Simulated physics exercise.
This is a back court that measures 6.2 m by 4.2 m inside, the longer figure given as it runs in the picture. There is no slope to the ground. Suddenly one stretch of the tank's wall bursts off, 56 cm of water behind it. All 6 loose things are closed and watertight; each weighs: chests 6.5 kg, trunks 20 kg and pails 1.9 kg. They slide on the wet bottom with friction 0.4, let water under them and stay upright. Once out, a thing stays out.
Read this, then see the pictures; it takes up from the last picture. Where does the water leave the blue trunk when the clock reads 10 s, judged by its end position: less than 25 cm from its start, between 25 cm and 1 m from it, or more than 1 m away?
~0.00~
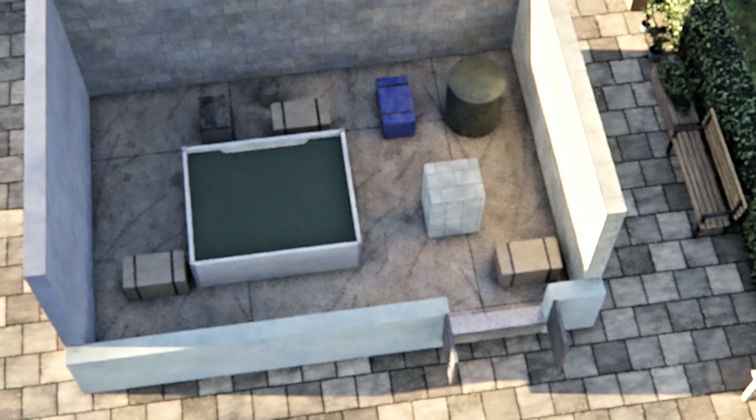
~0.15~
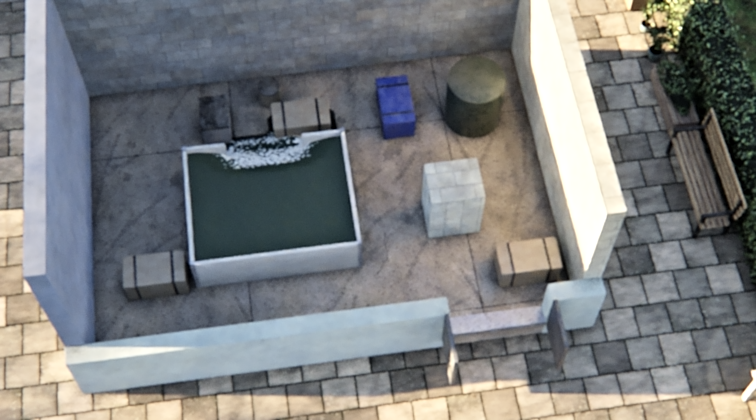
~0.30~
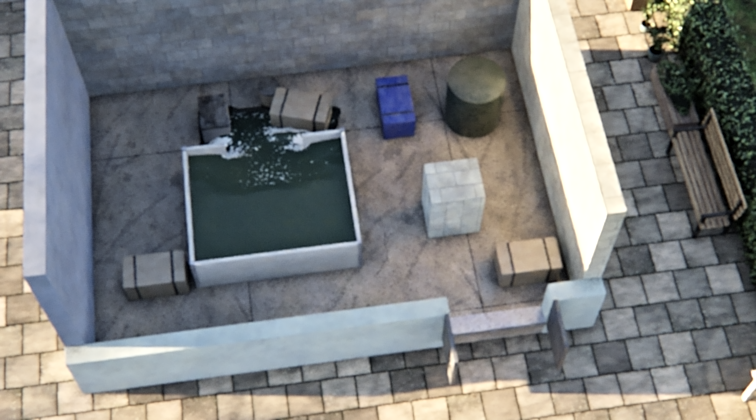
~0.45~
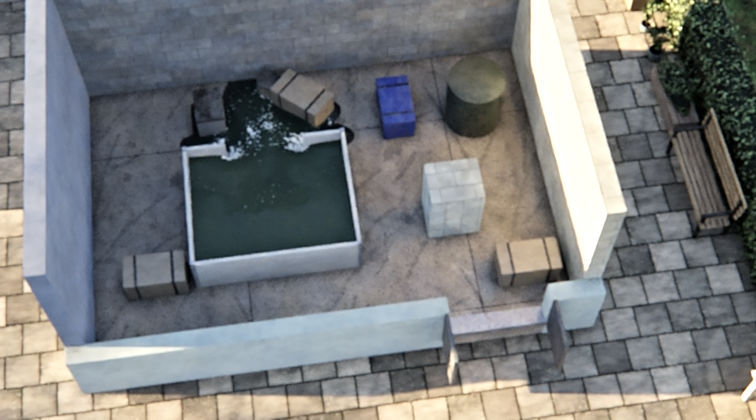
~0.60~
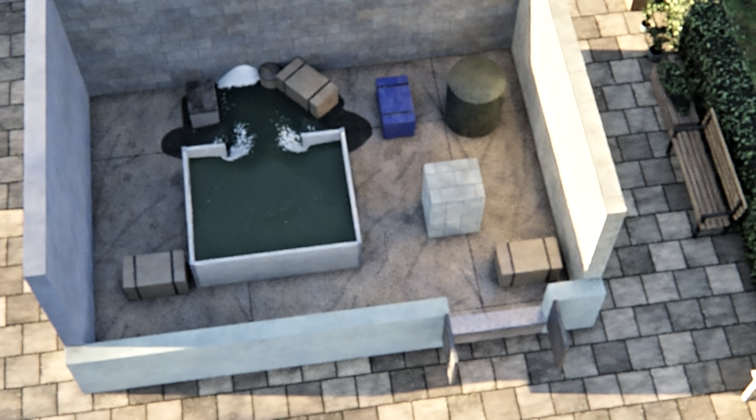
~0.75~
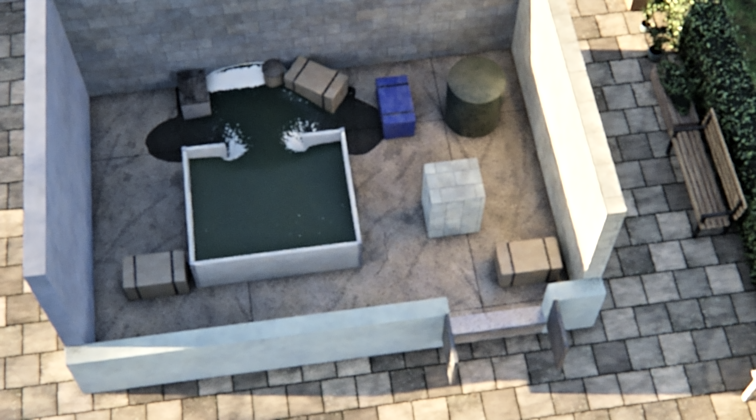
The blue trunk ends more than 1 m from its start.
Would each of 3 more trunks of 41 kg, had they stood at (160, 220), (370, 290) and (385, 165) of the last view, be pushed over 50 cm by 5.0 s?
In order: Above it, below it, below it.
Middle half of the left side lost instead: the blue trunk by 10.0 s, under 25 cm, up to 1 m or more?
Outcome for the blue trunk: It edges some way.
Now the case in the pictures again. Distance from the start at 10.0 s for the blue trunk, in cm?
I'd say close to 200 centimetres.
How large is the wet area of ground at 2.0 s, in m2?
About 11.0 m2.
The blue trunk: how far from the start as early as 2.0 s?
Around 30 centimetres.
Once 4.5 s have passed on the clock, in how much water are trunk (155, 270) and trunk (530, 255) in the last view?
9 and 4 cm.
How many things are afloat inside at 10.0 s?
Total: 4.
After 2.0 s the blue trunk is near (412, 110), 0.3 m from its start, aground; 0 of 6 are out; 1 afloat.
After 4.5 s the blue trunk is near (451, 154), 1.2 m from its start, aground; 0 of 6 are out; 3 afloat.
After 7.0 s the blue trunk is near (465, 151), 1.3 m from its start, afloat; 1 of 6 are out; 5 afloat.
After 10.0 s the blue trunk is near (519, 135), 1.8 m from its start, afloat; 2 of 6 are out; 4 afloat.
